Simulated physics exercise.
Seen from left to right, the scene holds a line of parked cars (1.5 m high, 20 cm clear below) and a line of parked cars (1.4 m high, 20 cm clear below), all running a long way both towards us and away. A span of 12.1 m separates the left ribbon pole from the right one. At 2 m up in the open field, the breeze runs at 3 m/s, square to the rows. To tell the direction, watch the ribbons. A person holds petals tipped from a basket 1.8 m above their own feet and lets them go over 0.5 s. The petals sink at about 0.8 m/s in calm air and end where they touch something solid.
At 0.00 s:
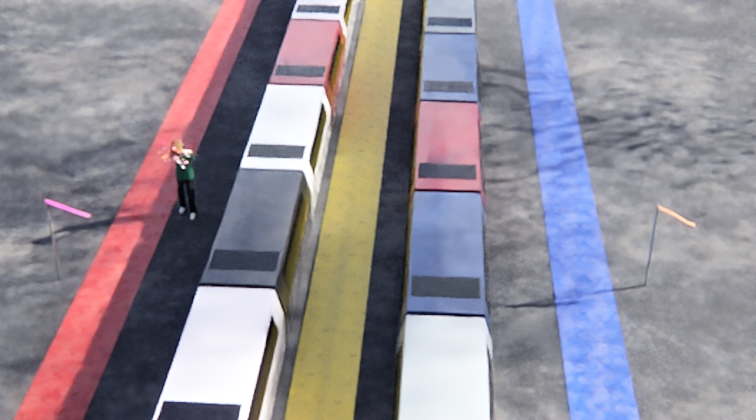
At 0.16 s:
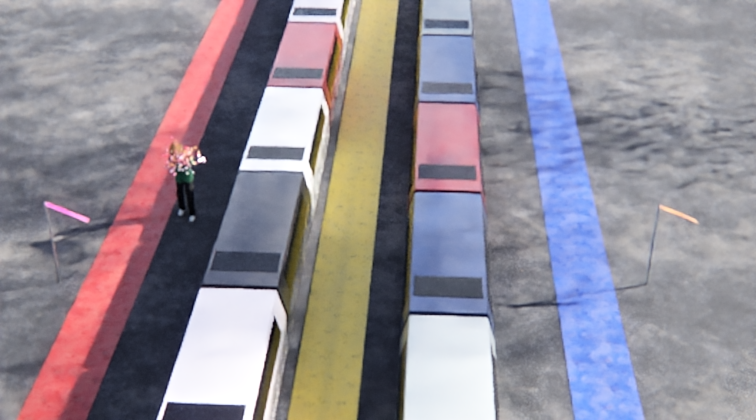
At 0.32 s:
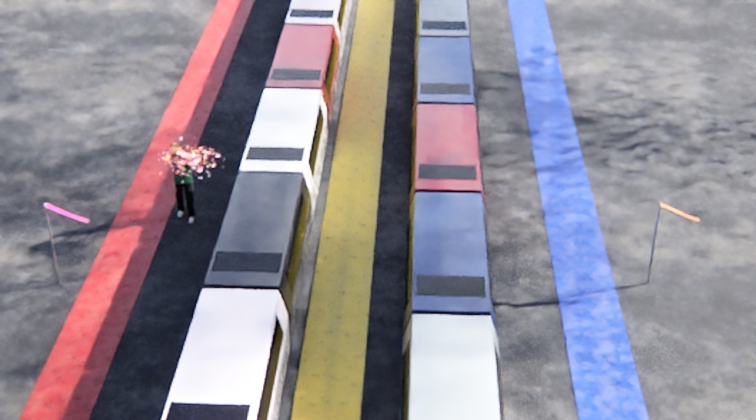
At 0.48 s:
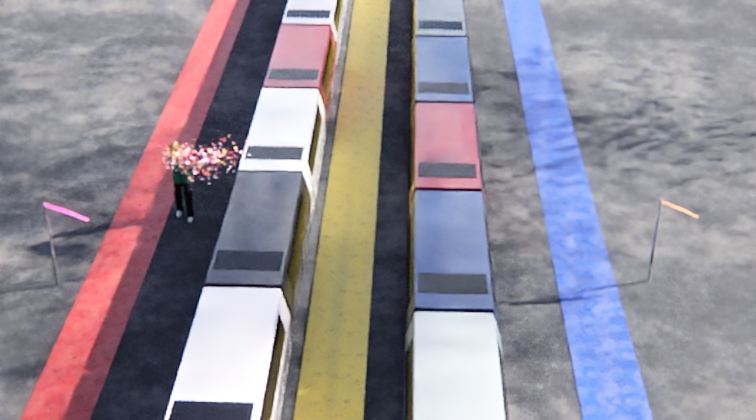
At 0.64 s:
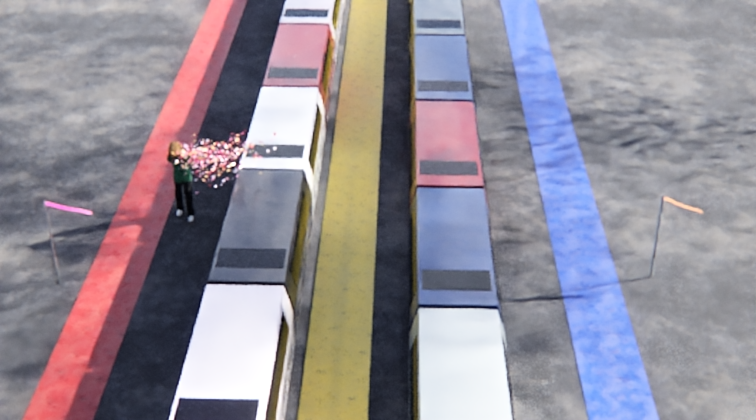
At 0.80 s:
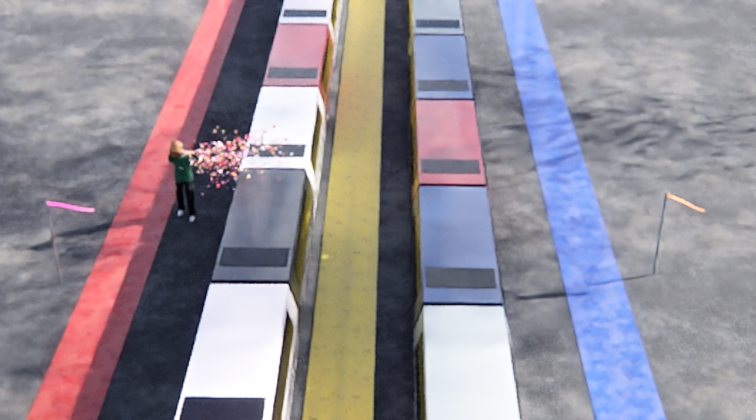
The clip opens on a person in a green top standing on dark ground left of two long rows of parked vehicles, hands raised, ribbons on two poles streaming right. Pink petals burst out around the person's head, then drift rightward as a loosening cloud, spreading across the nearer row's edge.
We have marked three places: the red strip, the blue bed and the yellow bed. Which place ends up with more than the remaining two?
The yellow one ends up with more than the other two.
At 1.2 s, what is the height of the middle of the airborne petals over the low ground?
I'd put it near 2.0 metres.
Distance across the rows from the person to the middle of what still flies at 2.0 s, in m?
Roughly 4.0 m.
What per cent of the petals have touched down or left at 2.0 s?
35 %.
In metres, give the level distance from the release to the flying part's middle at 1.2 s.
2.0 m.
After 1.2 s, 16 % is no longer flying here, and 0 % lies on the yellow bed, 0 % on the red strip and 0 % on the blue bed; the middle of what still flies is 1.9 m above the low ground, near (278, 153).
After 2.0 s, 36 % is no longer flying here, and 0 % lies on the yellow bed, 0 % on the red strip and 0 % on the blue bed; the middle of what still flies is 1.6 m above the low ground, near (363, 165).
After 3.5 s, 61 % is no longer flying here, and 7 % lies on the yellow bed, 0 % on the red strip and 0 % on the blue bed; the middle of what still flies is 0.8 m above the low ground, near (384, 198).
After 8.0 s, 99 % is no longer flying here, and 21 % lies on the yellow bed, 0 % on the red strip and 4 % on the blue bed.
After 45.0 s, 100 % is no longer flying here, and 21 % lies on the yellow bed, 0 % on the red strip and 4 % on the blue bed.
